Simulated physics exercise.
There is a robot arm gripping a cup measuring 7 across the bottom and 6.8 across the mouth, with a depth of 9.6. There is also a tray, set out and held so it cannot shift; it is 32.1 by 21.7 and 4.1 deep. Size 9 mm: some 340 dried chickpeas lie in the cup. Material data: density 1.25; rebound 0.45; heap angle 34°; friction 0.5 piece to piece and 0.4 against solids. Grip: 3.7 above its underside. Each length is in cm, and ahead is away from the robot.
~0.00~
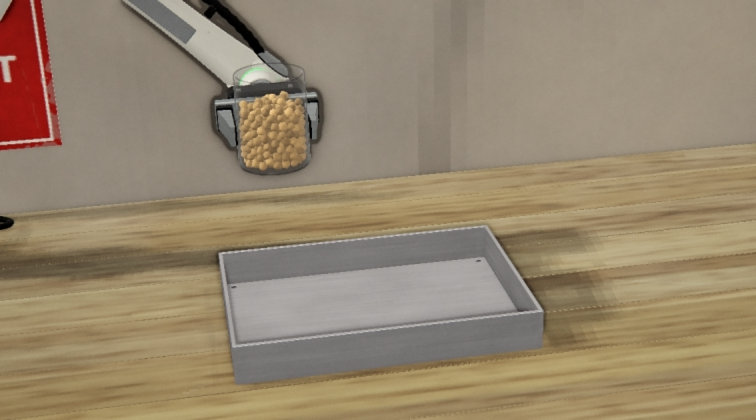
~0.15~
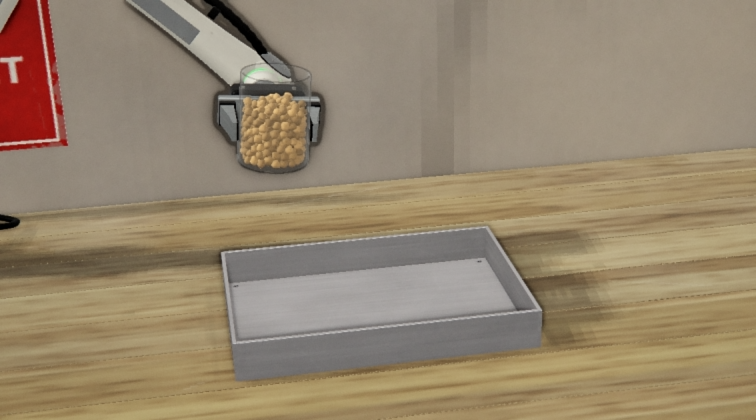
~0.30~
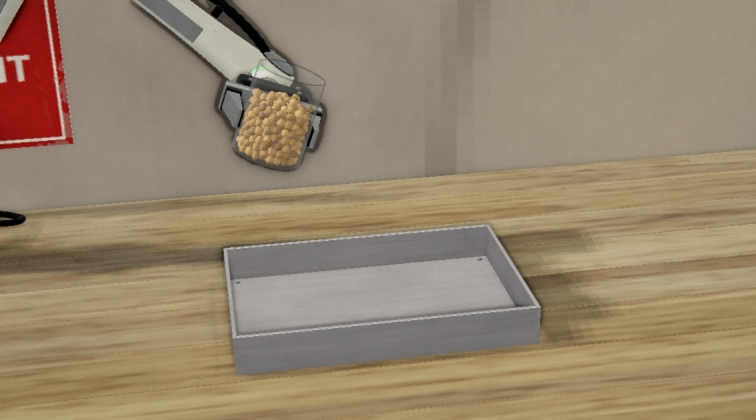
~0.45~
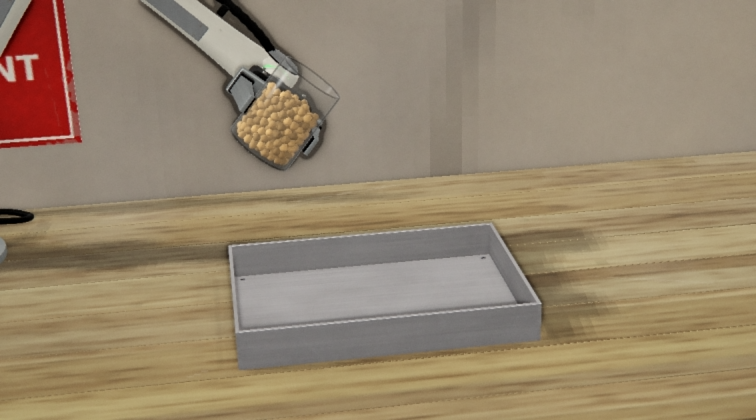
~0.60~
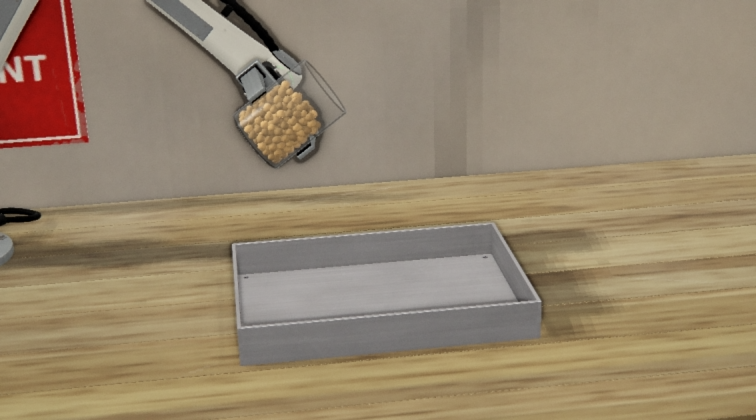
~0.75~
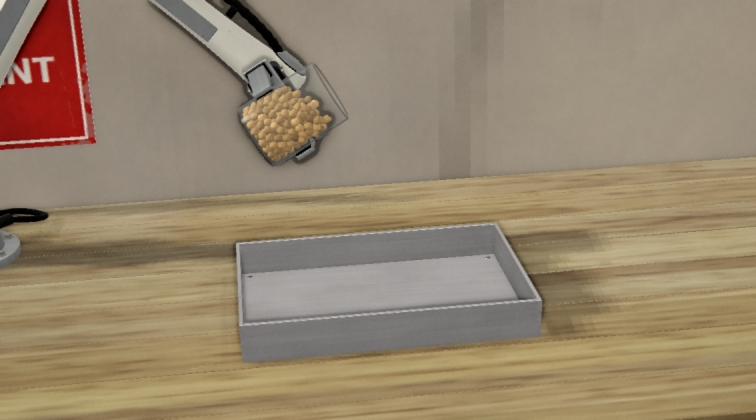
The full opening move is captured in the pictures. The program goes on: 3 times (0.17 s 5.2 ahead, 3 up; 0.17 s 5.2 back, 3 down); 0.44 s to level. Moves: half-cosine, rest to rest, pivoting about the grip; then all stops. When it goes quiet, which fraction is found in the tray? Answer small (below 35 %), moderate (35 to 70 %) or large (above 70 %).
It is small.
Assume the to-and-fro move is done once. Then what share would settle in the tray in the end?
Then roughly 10 percent.
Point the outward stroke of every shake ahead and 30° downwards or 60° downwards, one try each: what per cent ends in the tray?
You'd get about 0 per cent with the first setting and about 0 per cent with the second.
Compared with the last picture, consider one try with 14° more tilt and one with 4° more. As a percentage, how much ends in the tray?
Estimates: 60 % then 40 %.
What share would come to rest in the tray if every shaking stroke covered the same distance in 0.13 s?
Then about 60 per cent.
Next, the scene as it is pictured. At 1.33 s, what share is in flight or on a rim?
About 1 per cent.
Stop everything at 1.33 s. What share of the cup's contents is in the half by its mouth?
About 50 percent.
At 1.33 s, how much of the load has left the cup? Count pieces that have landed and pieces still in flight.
Around 15 percent at that moment.
By 1.33 s, tilted 60° forward, highest piece 28 above the table; 300 in the cup, 38 in the tray, 5 in flight or on a rim.
By 1.92 s, tilted 45° forward, highest piece 26 above the table; 249 in the cup, 92 in the tray, 2 in flight or on a rim.
By 2.41 s, level, highest piece 26 above the table; 249 in the cup, 94 in the tray.
By 3.46 s, level, highest piece 26 above the table; 249 in the cup, 94 in the tray.
Final count, 249 in the cup, 94 in the tray. That is 27 % in the tray.
